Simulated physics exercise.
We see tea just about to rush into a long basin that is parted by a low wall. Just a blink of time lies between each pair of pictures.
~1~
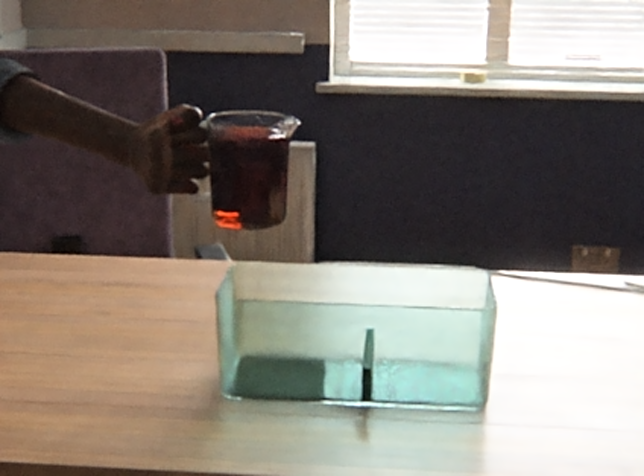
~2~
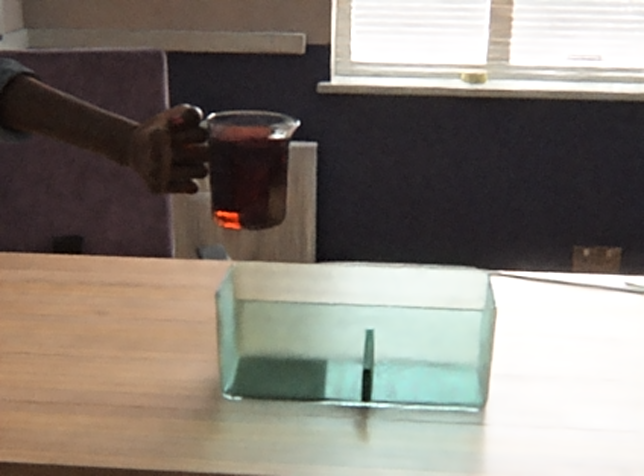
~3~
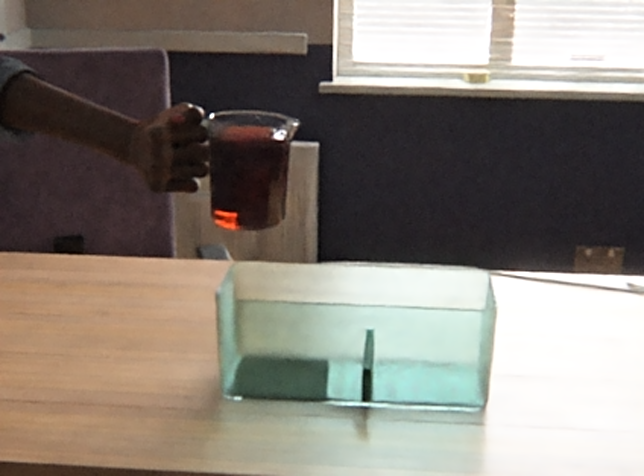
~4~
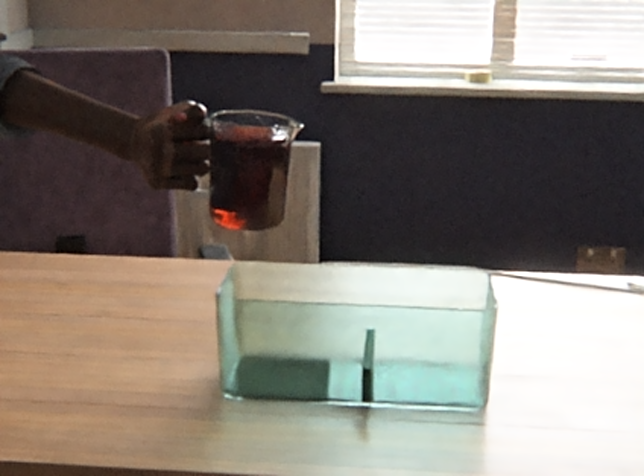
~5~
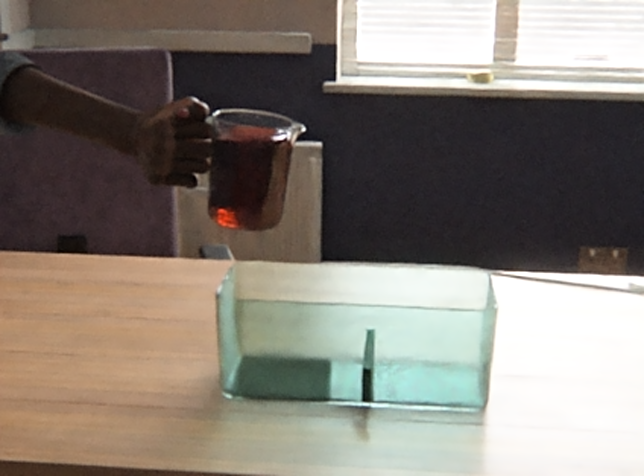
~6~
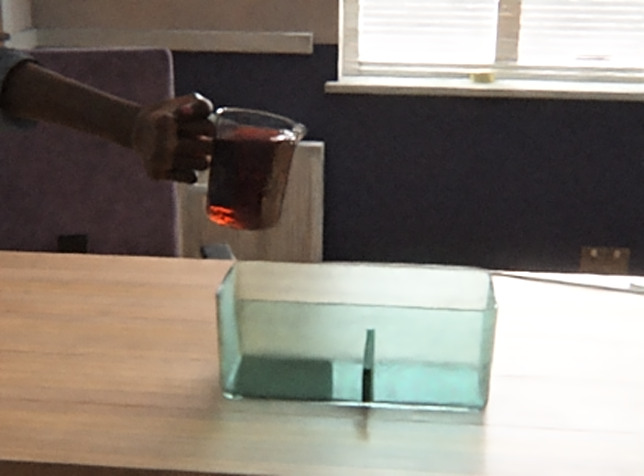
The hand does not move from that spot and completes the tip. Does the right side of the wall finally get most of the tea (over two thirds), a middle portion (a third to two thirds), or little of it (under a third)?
It gets a middle portion.
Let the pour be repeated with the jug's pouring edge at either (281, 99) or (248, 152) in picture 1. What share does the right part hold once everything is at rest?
In turn 25 % and 5 %.
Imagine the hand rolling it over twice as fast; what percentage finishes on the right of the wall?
Something like 50 percent.
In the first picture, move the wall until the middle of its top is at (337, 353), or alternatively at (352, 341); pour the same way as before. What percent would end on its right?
Around 95 percent in try one and around 90 percent in try two.
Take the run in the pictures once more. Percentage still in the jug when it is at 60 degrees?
Near 85 in a hundred still remains.
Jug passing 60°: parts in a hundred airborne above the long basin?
Estimate: Some 10 per cent.
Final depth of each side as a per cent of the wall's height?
Once still, it is 30 % on the left and 40 % on the right.
A moment on, the jug is tipped part way and 87 per cent is still to pour, 2 is left of the wall and 0 right of it.
Next, the jug is tipped on its side and 41 per cent is still to pour, 9 is left of the wall and 30 right of it.
Then the jug is tipped on its side and 7 per cent is still to pour, 31 is left of the wall and 57 right of it.
Later the jug is tipped on its side and 1 per cent is still to pour, 41 is left of the wall and 57 right of it.
Finally, 42 per cent lies left of the wall, 57 right of it and 1 outside.
